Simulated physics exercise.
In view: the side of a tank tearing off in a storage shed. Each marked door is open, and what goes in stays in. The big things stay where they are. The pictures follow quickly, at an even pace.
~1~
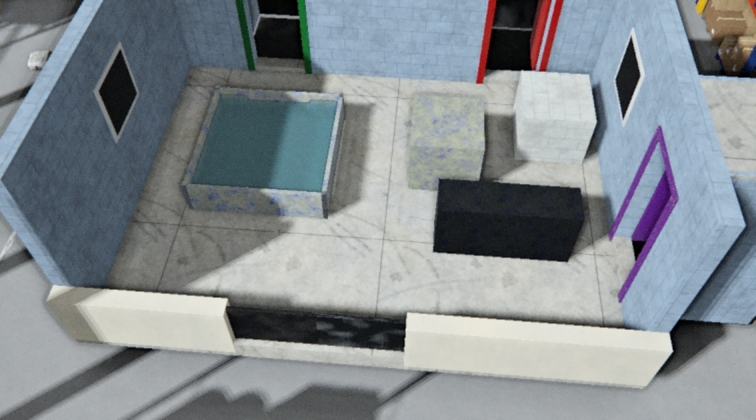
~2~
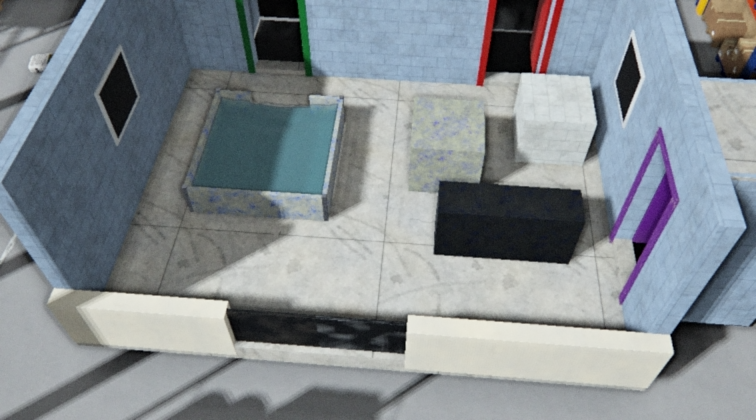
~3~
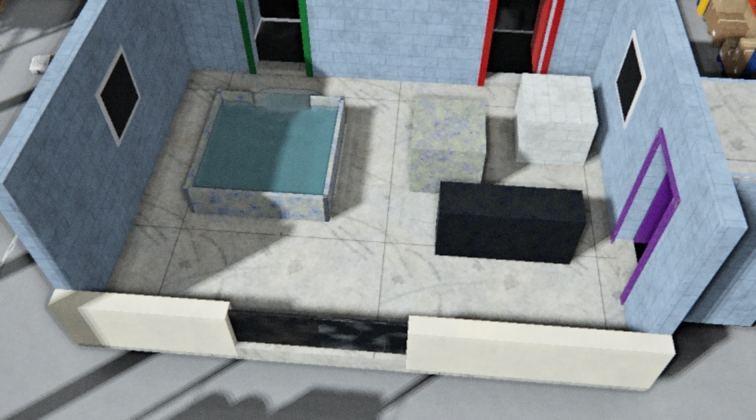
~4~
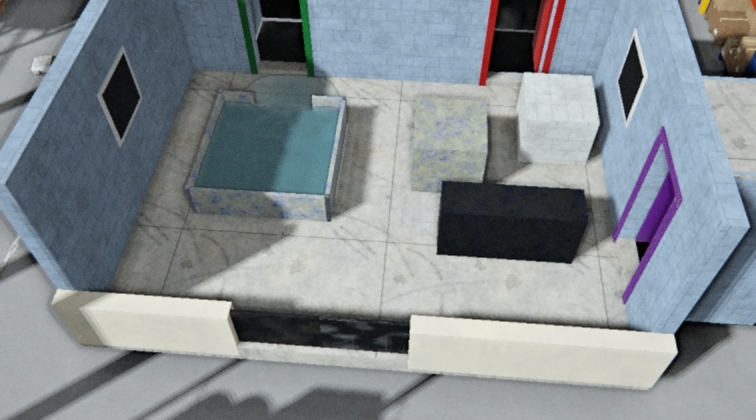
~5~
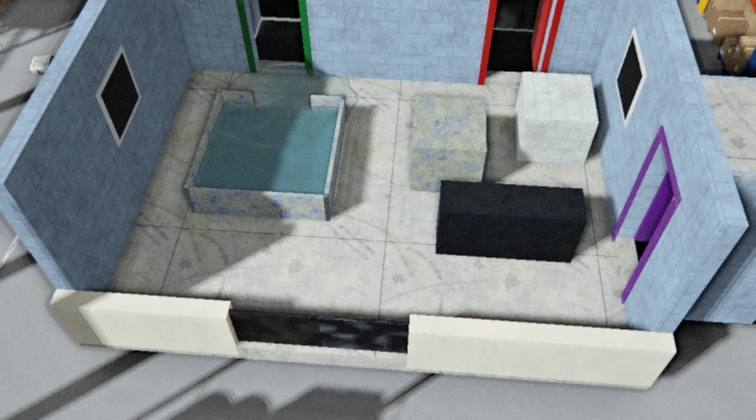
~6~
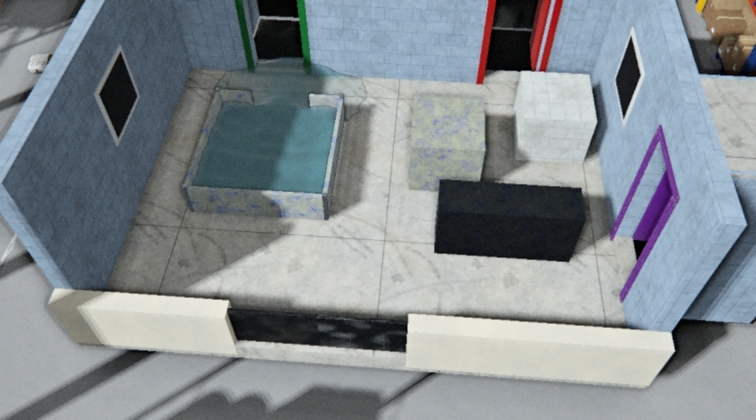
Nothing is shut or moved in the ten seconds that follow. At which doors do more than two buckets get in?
One by one: The red door stays under that; the purple door stays under that; the green door takes more than that.
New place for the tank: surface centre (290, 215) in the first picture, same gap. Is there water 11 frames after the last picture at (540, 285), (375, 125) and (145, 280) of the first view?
As listed: Clear, under water, clear.
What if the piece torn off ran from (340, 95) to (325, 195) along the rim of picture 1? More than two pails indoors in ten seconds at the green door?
In short: Green door takes less.
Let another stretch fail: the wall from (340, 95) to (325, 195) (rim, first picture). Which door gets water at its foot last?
I say the door marked green.
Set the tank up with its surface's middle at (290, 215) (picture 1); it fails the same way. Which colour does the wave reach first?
It is the green-painted one.
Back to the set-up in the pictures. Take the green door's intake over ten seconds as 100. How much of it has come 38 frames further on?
Close to 95 %.
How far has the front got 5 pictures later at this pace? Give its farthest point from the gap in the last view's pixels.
Roughly at (424, 82).
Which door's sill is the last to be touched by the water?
I say the purple one.
A moment on, water covers 10 % of the floor; the red door not reached, the purple door not reached, the green door far over two buckets in.
Next, water covers 20 % of the floor; the red door wet at the sill, nothing in, the purple door not reached, the green door far over two buckets in.
Then, water covers 35 % of the floor; the red door wet at the sill, nothing in, the purple door not reached, the green door far over two buckets in.
Later, water covers 55 % of the floor; the red door wet at the sill, nothing in, the purple door not reached, the green door far over two buckets in.
In the end, water covers 90 % of the floor; the red door wet at the sill, nothing in, the purple door wet at the sill, nothing in, the green door far over two buckets in.
